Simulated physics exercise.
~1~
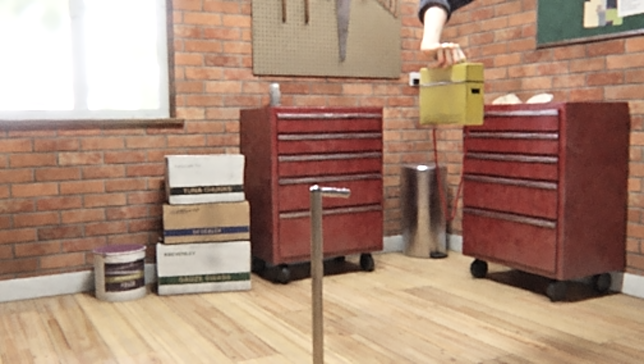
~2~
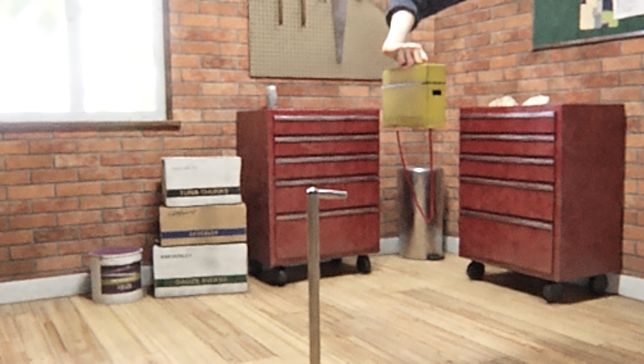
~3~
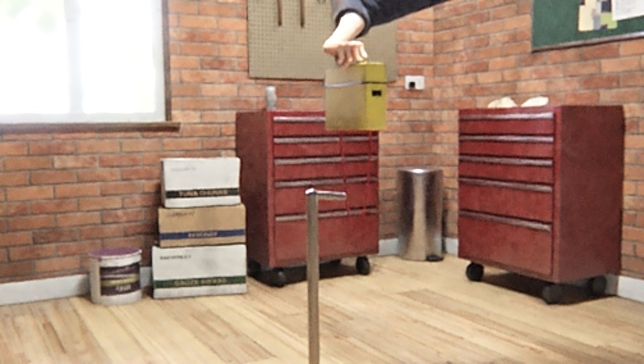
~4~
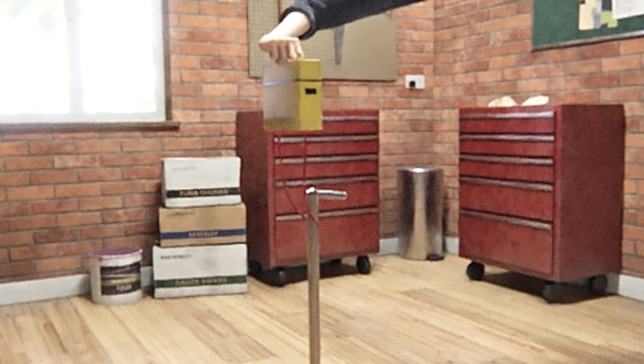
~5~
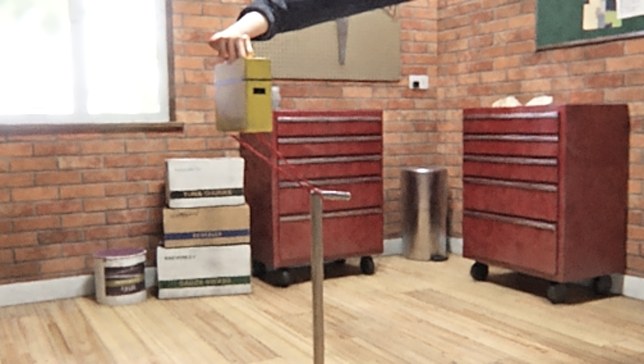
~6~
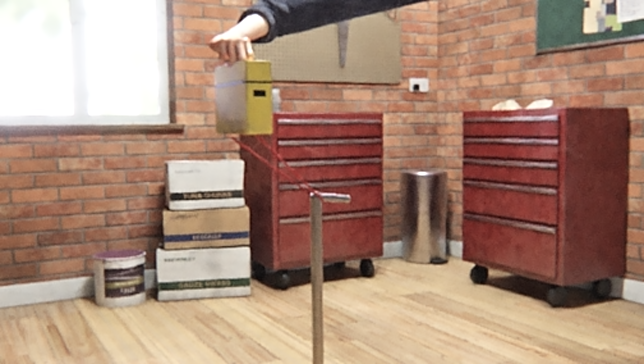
Yellow case carried left by a hand over a short post in a brick-walled workshop, its red loop catching and pulling tight.
